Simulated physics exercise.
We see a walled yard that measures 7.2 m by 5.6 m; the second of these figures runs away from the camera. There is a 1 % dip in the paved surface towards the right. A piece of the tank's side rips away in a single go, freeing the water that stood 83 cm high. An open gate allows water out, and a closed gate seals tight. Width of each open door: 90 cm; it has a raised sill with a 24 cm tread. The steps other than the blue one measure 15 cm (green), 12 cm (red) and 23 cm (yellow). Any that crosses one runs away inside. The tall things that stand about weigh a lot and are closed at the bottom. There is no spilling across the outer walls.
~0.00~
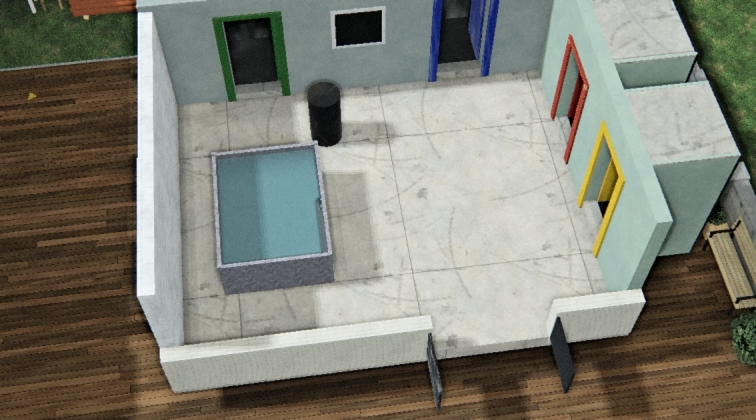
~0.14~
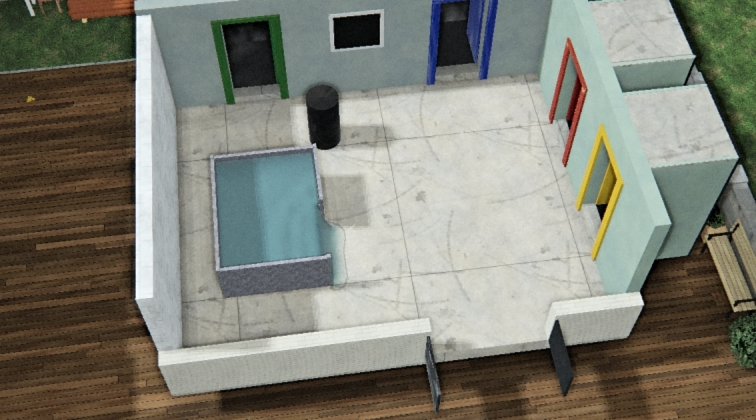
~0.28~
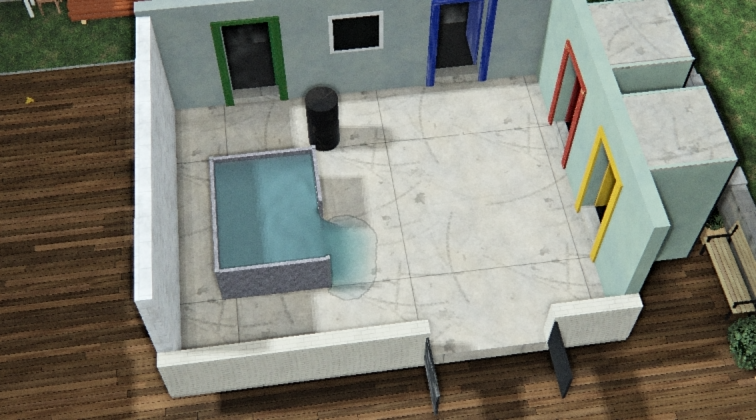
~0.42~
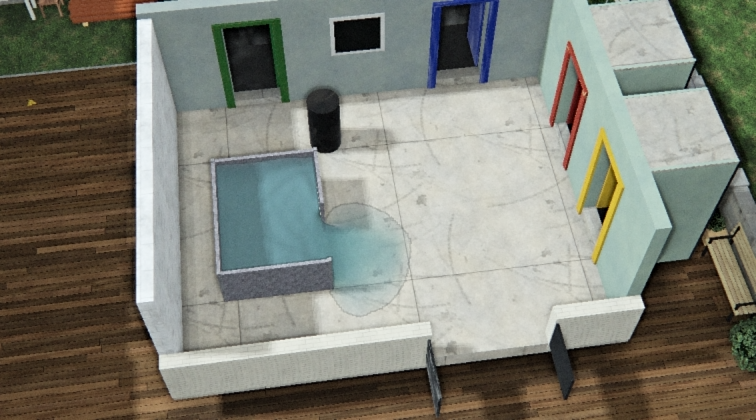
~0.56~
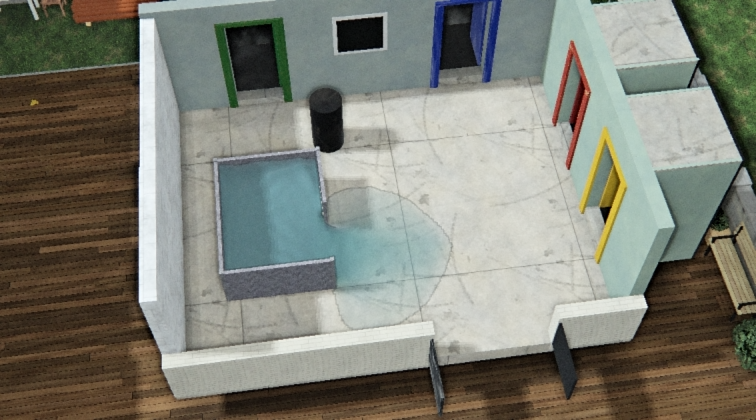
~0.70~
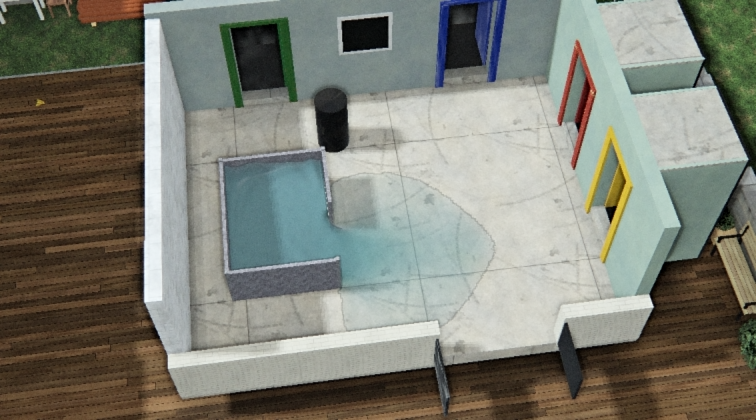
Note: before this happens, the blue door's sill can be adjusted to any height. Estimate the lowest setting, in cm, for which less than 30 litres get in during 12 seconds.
Around 9 cm.
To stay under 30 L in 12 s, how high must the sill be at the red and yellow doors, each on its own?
You'd want about 13.0 centimetres at red and about 22 centimetres at yellow.
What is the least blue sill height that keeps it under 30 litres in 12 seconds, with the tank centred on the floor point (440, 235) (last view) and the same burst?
It should be around 12.0 cm high.
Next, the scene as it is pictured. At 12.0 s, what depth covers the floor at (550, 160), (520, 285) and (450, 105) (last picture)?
In that order: 8, 8 and 6 cm.
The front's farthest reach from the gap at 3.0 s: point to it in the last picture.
Pixel close to (537, 76).
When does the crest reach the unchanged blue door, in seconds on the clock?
The level tops out around 6.0 s.
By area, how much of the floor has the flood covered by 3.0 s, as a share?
Near 55 per cent of the open floor.
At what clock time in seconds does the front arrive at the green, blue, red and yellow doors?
Times: Green 6.0 s, blue 2.8 s, red 1.8 s, yellow 1.2 s.
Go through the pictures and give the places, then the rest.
The first picture shows the tank at (270, 205) is whole and still, 83 cm deep; the blue door at (462, 42) is dry.
In the second picture, the front is at (341, 240), 0.3 m from the gap at (325, 247); 0.2 m2 of floor is wet, 83 cm left at the back.
In the third picture, the front is at (372, 246), 0.9 m from the gap at (324, 249); 1.0 m2 of floor is wet, 83 cm left at the back.
In the fourth picture, the front is at (406, 256), 1.4 m from the gap at (326, 252); 2.3 m2 of floor is wet, 78 cm left at the back.
In the fifth picture, the front is at (446, 254), 2.1 m from the gap at (328, 251); 4.3 m2 of floor is wet, 71 cm left at the back.
In the sixth picture, water pours out at (334, 251) and has run 2.7 m, to (489, 253); about 5 cm deep outside, 71 cm at the back; 2.7 m in a straight line remain to the blue door at (469, 48).
After 1.4 s water covers 45 % of the floor, deepest (42 cm) near (347, 269); it has not reached the blue door.
After 3.0 s water covers 55 % of the floor, deepest (29 cm) near (613, 322); 2 cm at the blue door, 0 litres in over its 20 cm sill.
After 12.0 s water covers 95 % of the floor, deepest (11 cm) near (592, 324); 7 cm at the blue door, 0 litres in over its 20 cm sill.
At the blue door as built, the water arrived by 2.9 s and peaked near 15 cm at 5.8 s.
Run again over the same 12 s with other heights there, 48 litres in over 8 cm, 17 litres over 10.5 cm. The limit of 30 litres is kept from about 9 cm up.
